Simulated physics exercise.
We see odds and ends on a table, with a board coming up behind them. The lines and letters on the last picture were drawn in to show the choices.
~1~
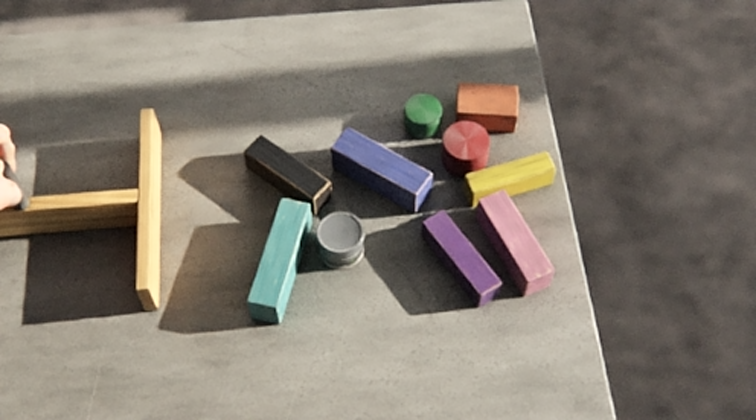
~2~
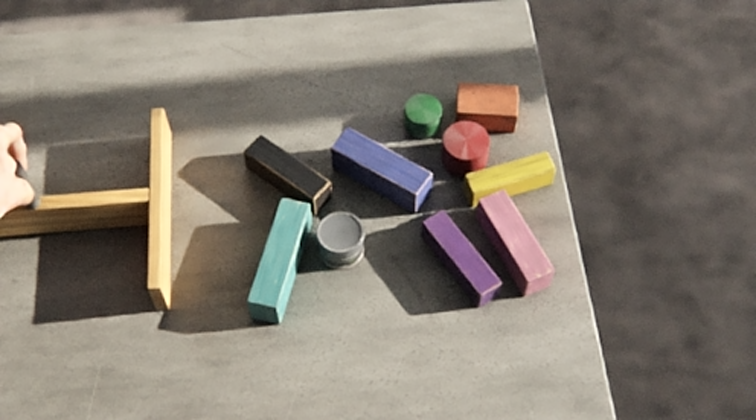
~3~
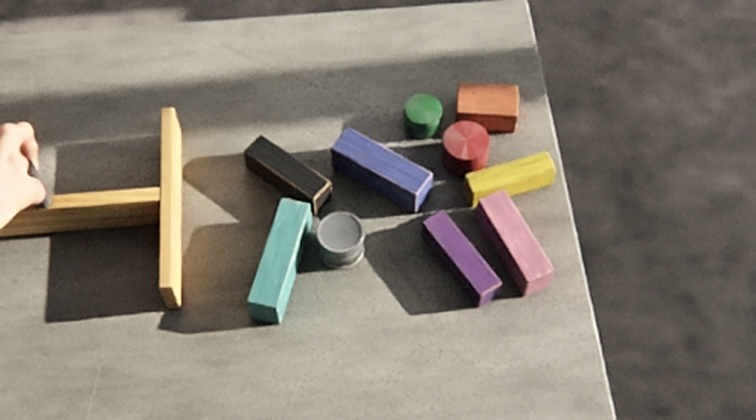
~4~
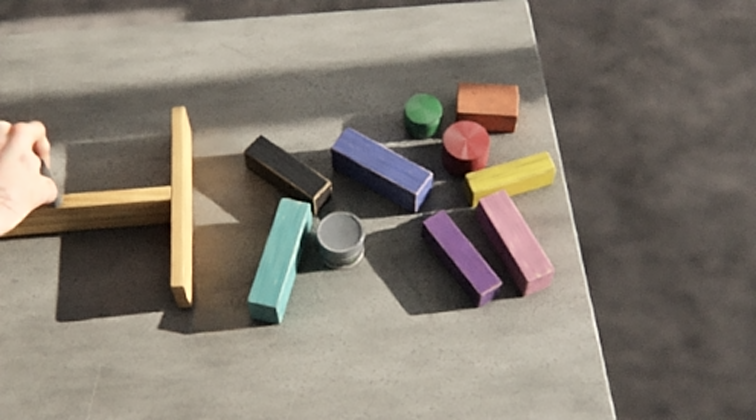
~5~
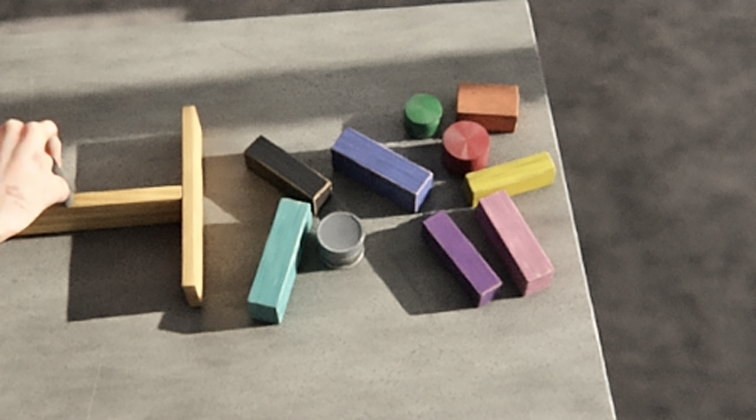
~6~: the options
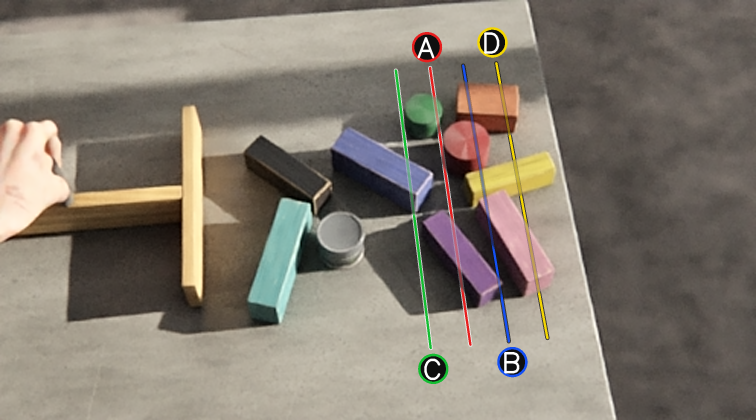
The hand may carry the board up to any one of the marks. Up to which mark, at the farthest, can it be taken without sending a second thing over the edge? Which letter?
Stop at A.
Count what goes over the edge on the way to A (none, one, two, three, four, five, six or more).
One.
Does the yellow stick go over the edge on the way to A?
By then, yes.
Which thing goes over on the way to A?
The yellow stick goes over.
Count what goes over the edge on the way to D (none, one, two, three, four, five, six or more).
Six or more.
On the marked copy, A at (449, 196); B at (484, 193); C at (412, 199); D at (520, 190).
Following A. Soon after the start, board (282, 184); turquoise bar (310, 259); grey tin (348, 240).
Later, board (376, 176); yellow stick (515, 178); orange block (495, 106).
In the end, board (445, 171); yellow stick over the edge; pink bar (567, 249); one fallen.
As for the rest, B drops three; C is within the limit but short; D drops seven.
